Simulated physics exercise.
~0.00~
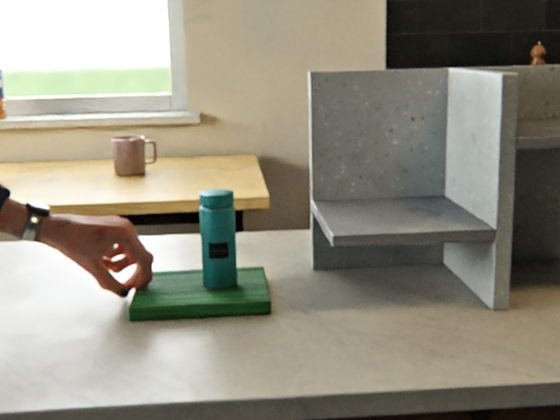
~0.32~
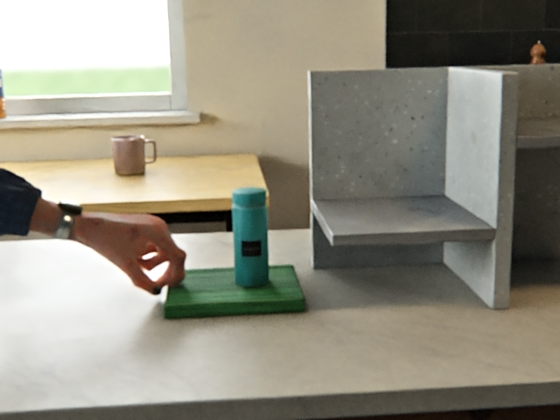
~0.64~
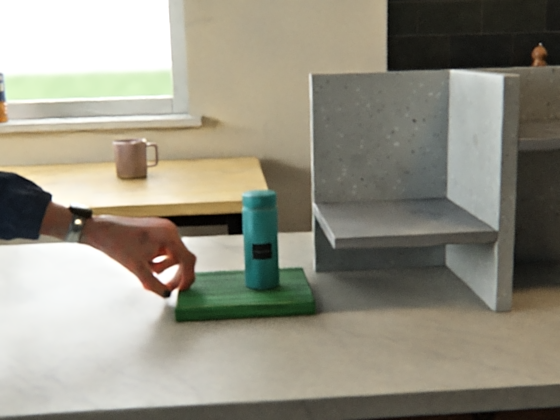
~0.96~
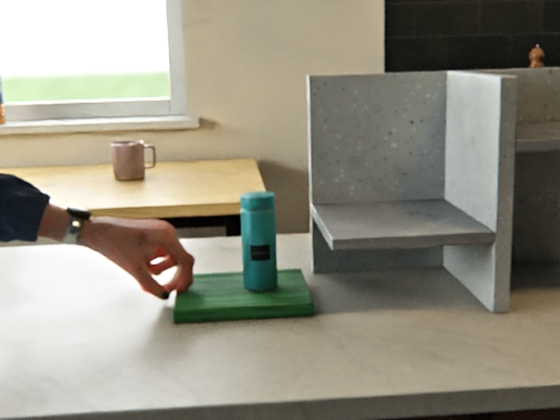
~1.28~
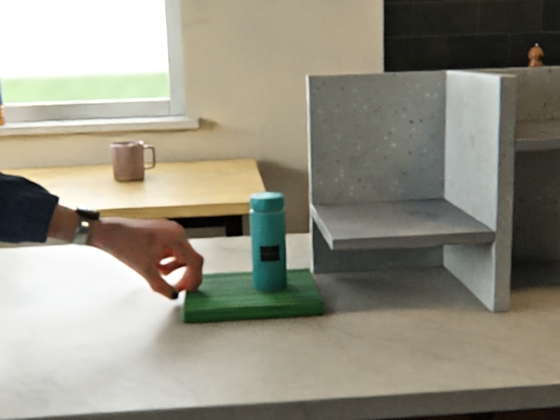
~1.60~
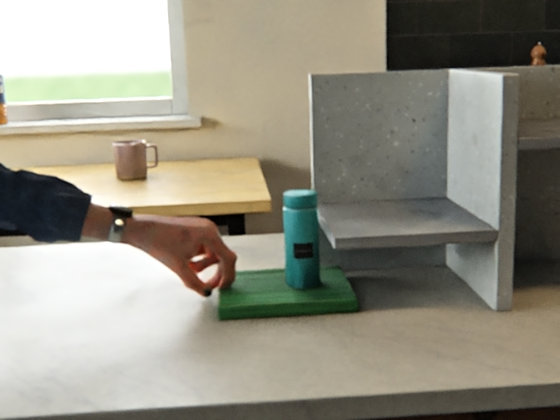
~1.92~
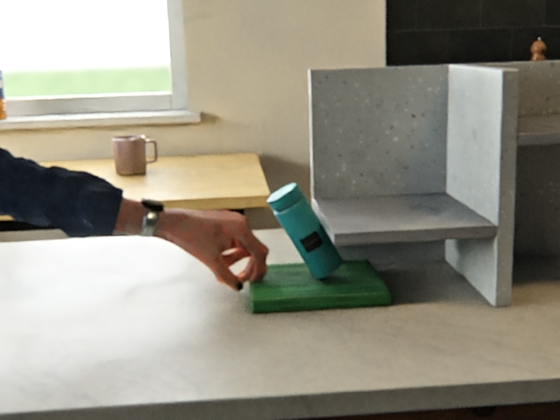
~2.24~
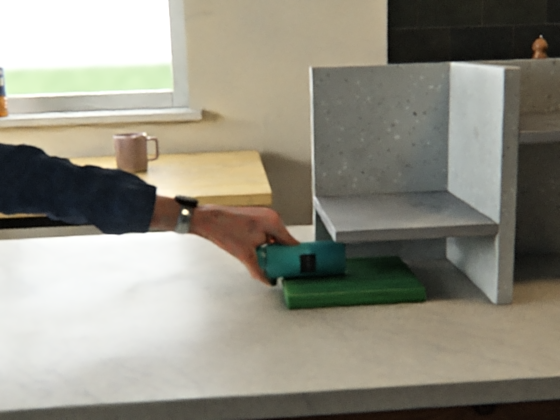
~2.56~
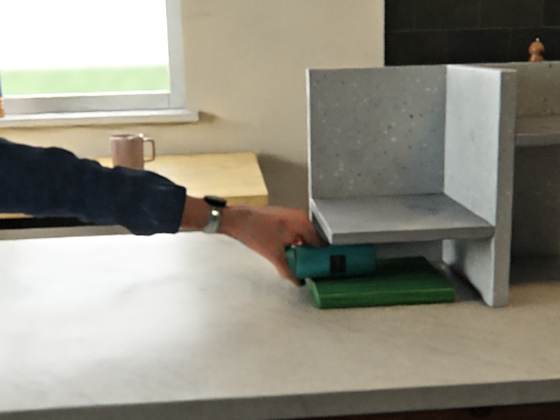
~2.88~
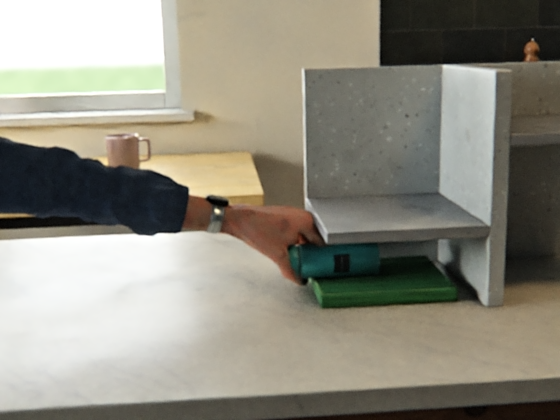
A green board carrying an upright turquoise shaker is pushed right across a countertop by a hand toward a low grey shelf; the shaker tips back to the left as the board slides under, ending on its side near the hand at the board's left end.
